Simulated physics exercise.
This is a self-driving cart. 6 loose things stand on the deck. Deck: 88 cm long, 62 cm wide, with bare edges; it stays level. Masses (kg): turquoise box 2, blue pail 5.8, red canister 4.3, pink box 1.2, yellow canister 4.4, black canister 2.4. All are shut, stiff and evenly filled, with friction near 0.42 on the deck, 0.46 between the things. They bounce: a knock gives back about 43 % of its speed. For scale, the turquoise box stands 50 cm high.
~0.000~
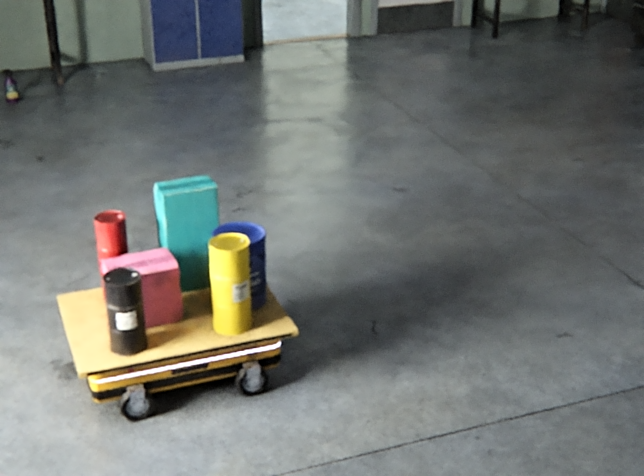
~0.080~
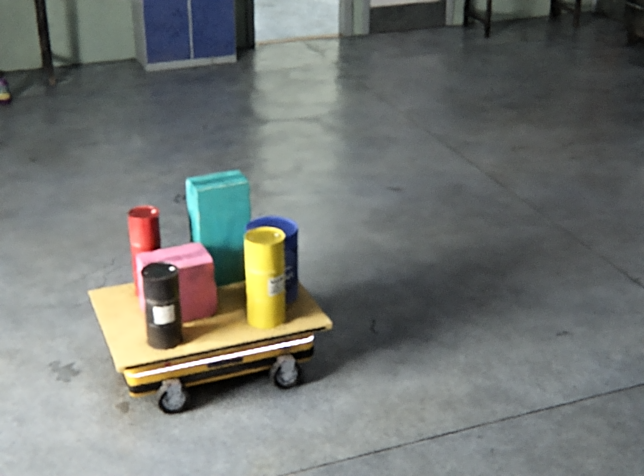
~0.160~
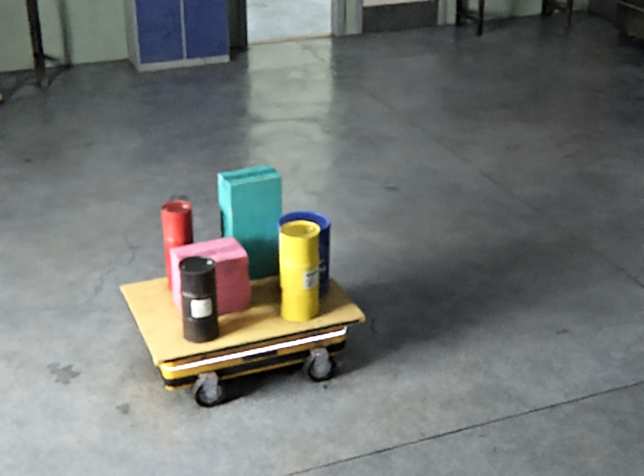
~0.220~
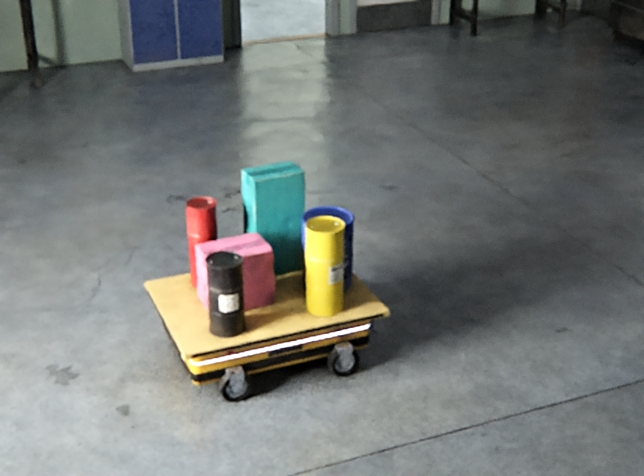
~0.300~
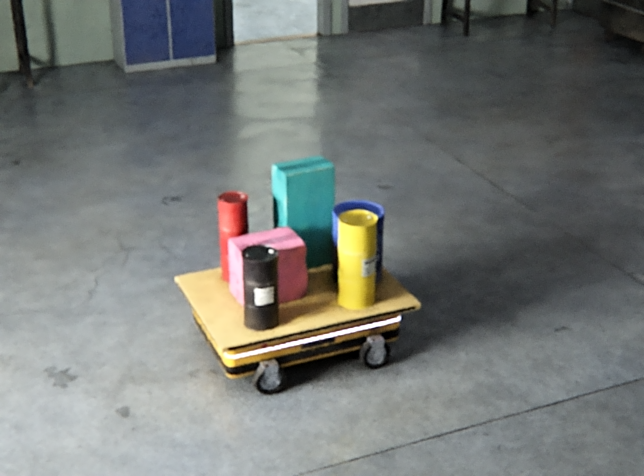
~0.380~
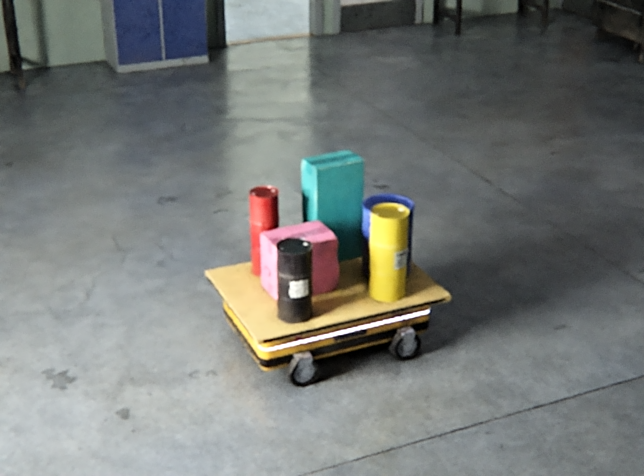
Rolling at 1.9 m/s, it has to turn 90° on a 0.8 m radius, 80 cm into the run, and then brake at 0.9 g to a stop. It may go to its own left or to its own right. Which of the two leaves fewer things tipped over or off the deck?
Fewer things are lost with the right turn.
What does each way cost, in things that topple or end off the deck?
Turning left 6, turning right 4.
Turning left. At 0.78 s, 148 cm covered, turned 38°; yellow canister now off the deck; turquoise box leaning 40° near (432, 174); blue pail slid 29 cm near (496, 188).
After 1.48 s, 256 cm covered, turned 90°, stopped; pink box now off the deck; red canister on its side.
After 1.98 s, 256 cm covered, turned 90°, stopped; red canister on its side.
By the end (2.8 s), off the deck, turquoise box, blue pail, red canister, pink box, yellow canister and black canister. Seen from the same camera at the end, turquoise box near (344, 118).
Turning right instead, turquoise box, blue pail, red canister and yellow canister tipped over or off the deck, 4 of 6 in all.
